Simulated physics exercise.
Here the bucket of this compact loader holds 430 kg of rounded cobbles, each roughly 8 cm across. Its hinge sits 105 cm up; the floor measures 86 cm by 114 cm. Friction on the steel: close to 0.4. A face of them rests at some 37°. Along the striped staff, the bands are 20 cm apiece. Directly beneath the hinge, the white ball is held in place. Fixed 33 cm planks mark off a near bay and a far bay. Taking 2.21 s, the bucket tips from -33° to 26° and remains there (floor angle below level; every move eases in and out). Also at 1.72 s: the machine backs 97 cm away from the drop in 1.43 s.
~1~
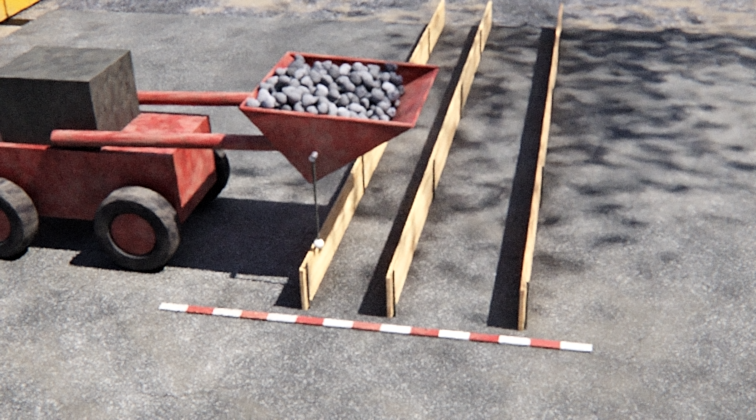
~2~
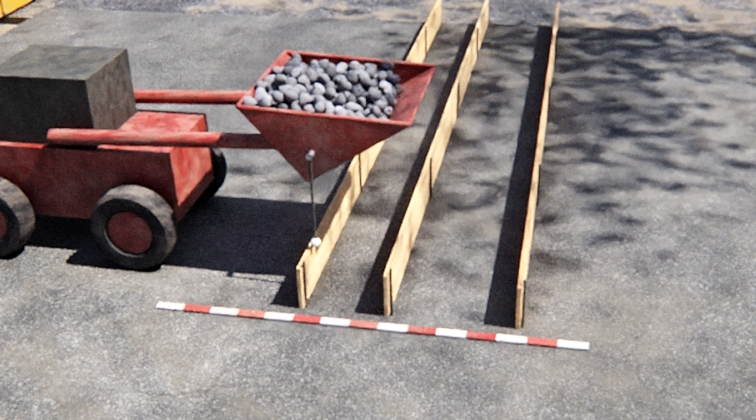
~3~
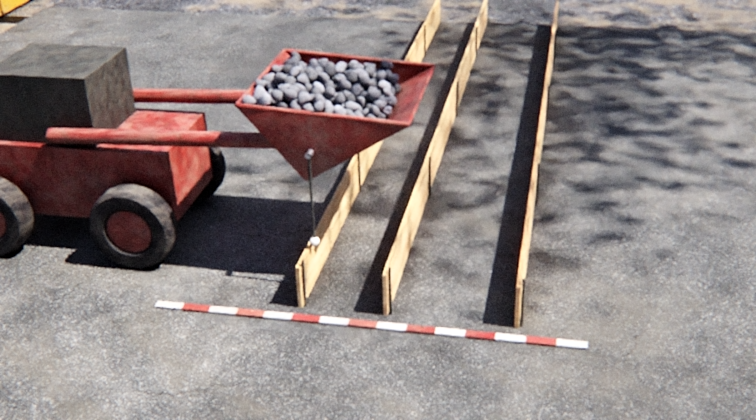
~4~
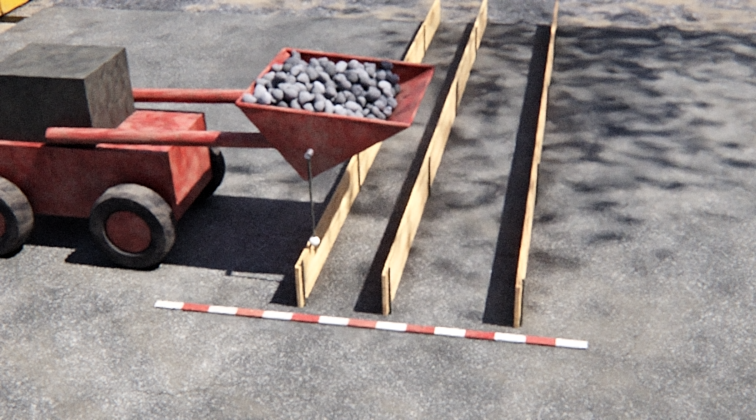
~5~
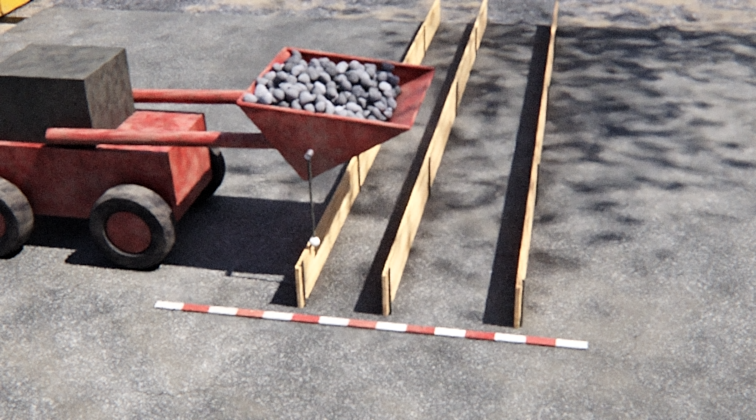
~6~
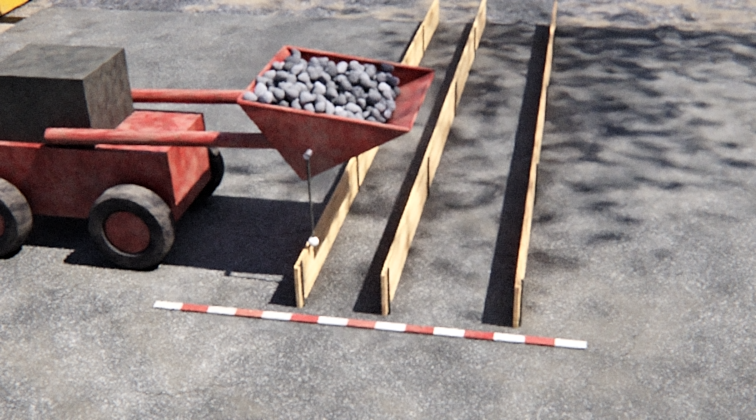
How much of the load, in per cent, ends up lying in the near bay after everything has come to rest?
Roughly 40 per cent of it.
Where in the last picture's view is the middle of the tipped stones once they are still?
Resting centre: About (414, 246).
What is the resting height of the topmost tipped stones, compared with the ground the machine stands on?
About 30 cm above it.
A little later the floor is at 17°; 98 % in the bucket, 2 % in the far bay; the foremost stones are at (429, 178).
Then the floor is at 26°; 28 % in the bucket, 23 % in the near bay, 49 % in the far bay; the foremost stones are at (509, 265).
Later still the floor is at 26°; 0 % in the bucket, 6 % short of the bays, 41 % in the near bay, 53 % in the far bay; the foremost stones are at (517, 250).
In the end the floor is at 26°; 0 % in the bucket, 6 % short of the bays, 41 % in the near bay, 53 % in the far bay; the foremost stones are at (517, 250).
